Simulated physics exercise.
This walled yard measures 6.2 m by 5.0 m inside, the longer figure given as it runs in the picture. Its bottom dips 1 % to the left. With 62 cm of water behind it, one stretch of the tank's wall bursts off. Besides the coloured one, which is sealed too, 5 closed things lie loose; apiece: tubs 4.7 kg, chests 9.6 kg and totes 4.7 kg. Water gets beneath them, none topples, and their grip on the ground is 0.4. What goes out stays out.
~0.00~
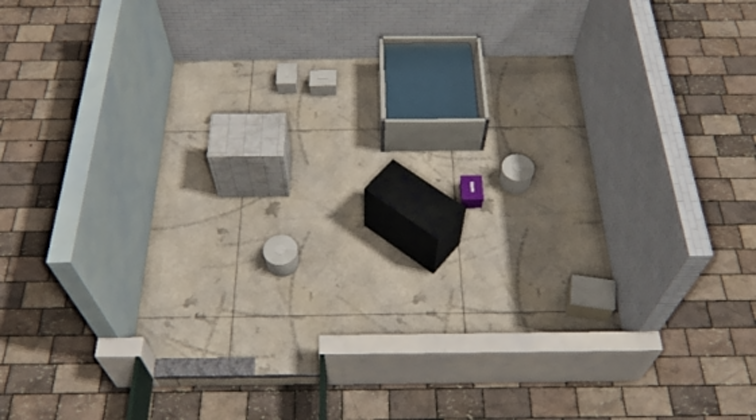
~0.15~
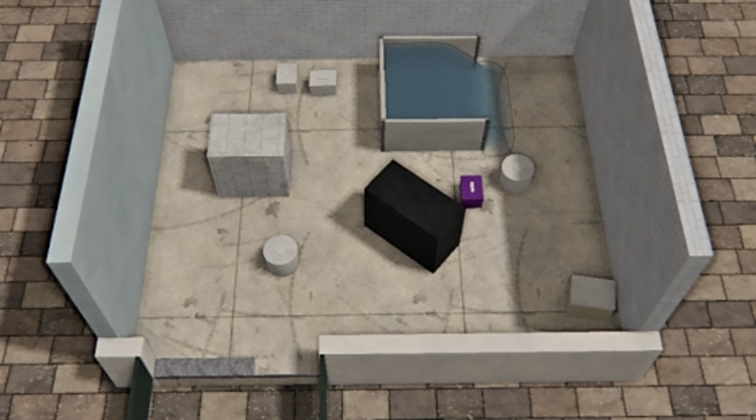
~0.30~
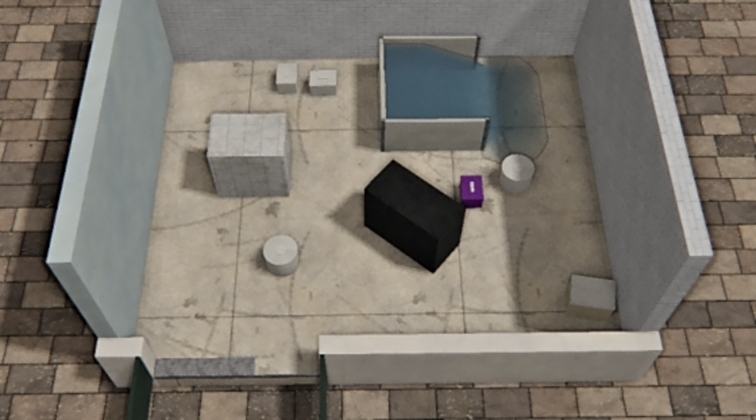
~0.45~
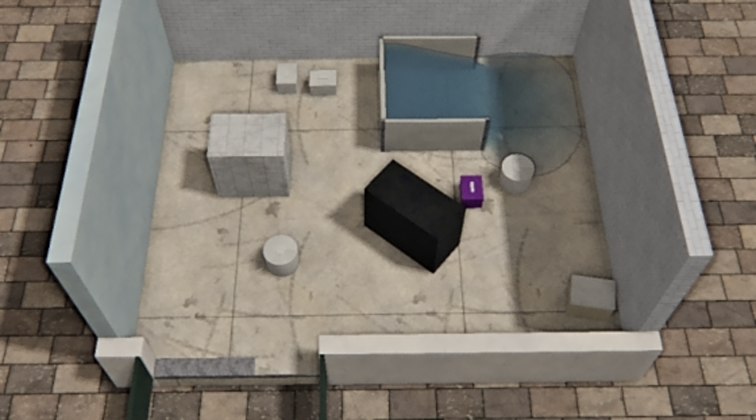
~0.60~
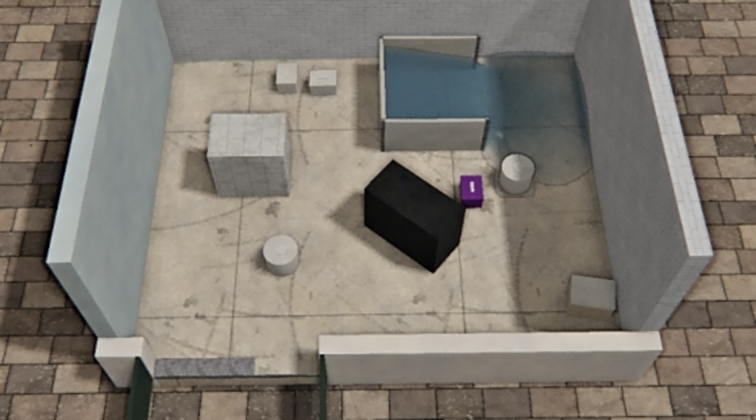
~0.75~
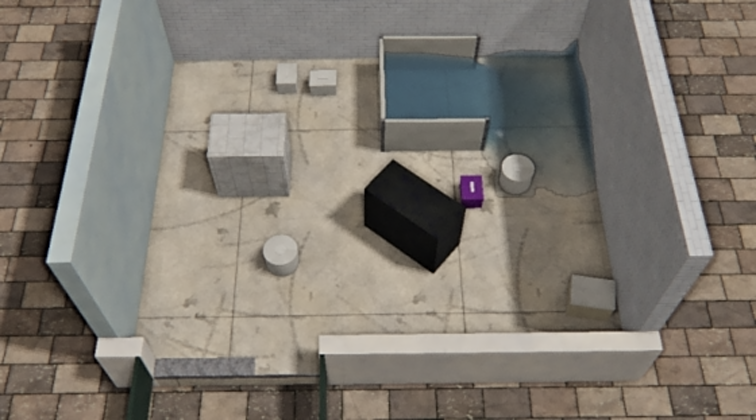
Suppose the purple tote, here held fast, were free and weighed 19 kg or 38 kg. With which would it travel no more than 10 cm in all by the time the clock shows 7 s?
I expect that the lower weight is enough.
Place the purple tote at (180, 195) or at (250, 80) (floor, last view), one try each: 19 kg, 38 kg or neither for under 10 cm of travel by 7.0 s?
In that order: Either load holds; either load holds.
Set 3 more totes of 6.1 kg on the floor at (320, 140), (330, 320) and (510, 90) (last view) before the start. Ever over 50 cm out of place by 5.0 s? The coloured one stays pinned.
In that order: Short of it, more, over.
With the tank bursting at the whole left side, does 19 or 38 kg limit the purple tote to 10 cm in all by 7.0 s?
In that case the lower weight is enough.
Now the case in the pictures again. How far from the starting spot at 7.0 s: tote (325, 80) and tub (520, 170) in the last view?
In that order: 0 cm, 350 cm.
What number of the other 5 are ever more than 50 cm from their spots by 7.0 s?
That makes 4.
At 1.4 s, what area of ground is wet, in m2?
Roughly 6.5 m2.
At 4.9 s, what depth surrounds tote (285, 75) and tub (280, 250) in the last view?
Roughly 1 and 3 cm.
After 1.4 s the purple tote would be 0 cm from its start with 19 kg and 0 cm from its start with 38 kg; 0 cm of water round it then.
After 3.1 s the purple tote would be 2 cm from its start with 19 kg and 0 cm from its start with 38 kg; 6 cm of water round it then.
After 4.9 s the purple tote would be 2 cm from its start with 19 kg and 0 cm from its start with 38 kg; 3 cm of water round it then.
After 7.0 s the purple tote would be 2 cm from its start with 19 kg and 0 cm from its start with 38 kg; 2 cm of water round it then.
